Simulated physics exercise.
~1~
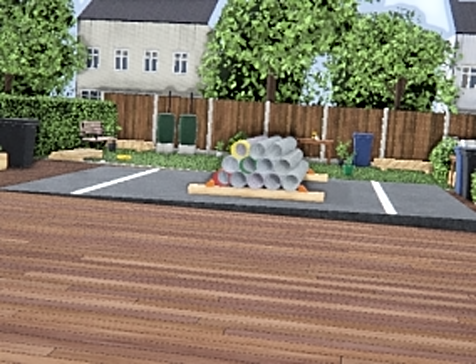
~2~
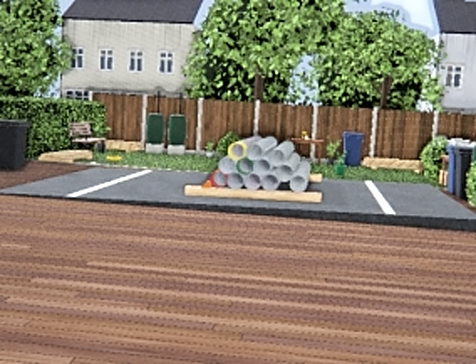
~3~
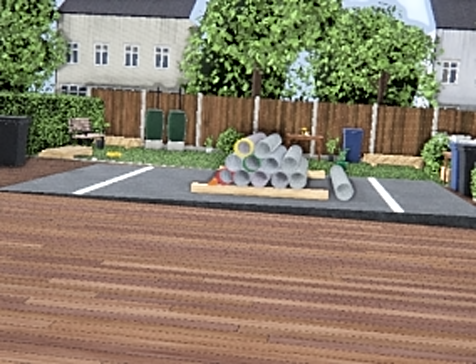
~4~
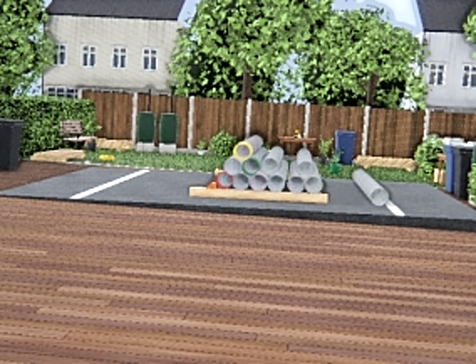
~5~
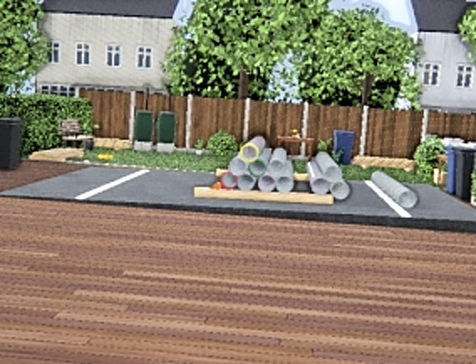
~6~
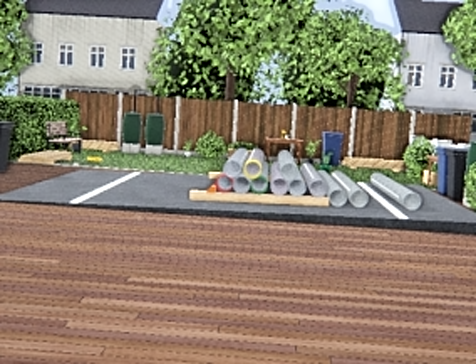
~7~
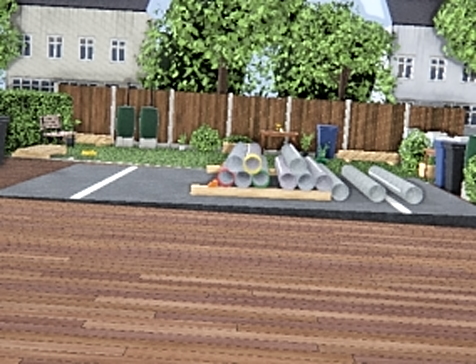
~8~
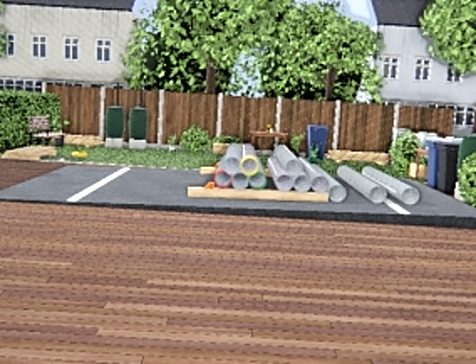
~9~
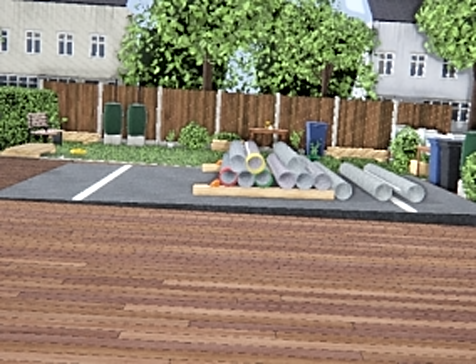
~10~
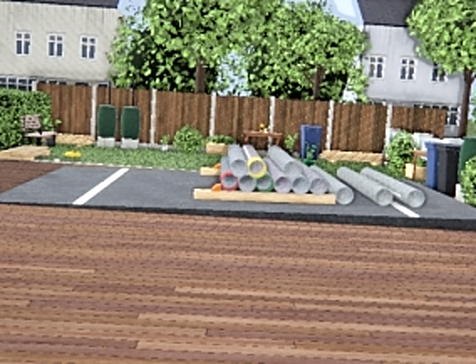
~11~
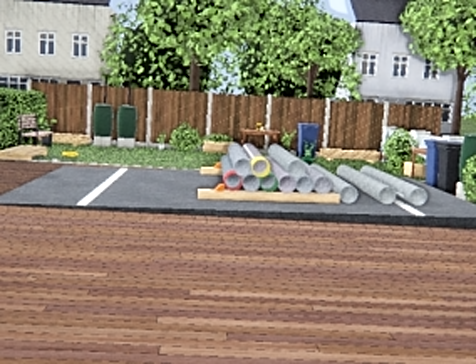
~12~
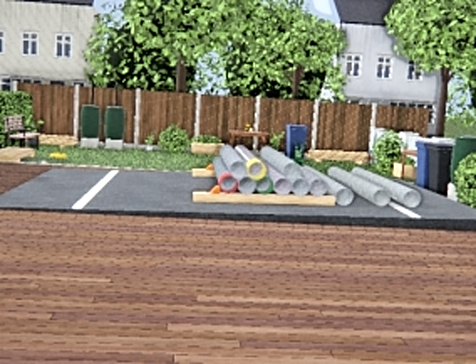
On an asphalt pad between a timber deck and a fenced garden, grey pipes are stacked on wooden bearers, a yellow-rimmed one near the top. The right side of the stack gives way, and a pipe drops off and rolls right, over the white line. More pipes slide down after it, and another two leave the bearers but stop short of the line or close to it. The yellow and green pipes turn and sink slightly as the pile slumps. It settles into a lower heap, yellow resting on others, red and green on the bearers.
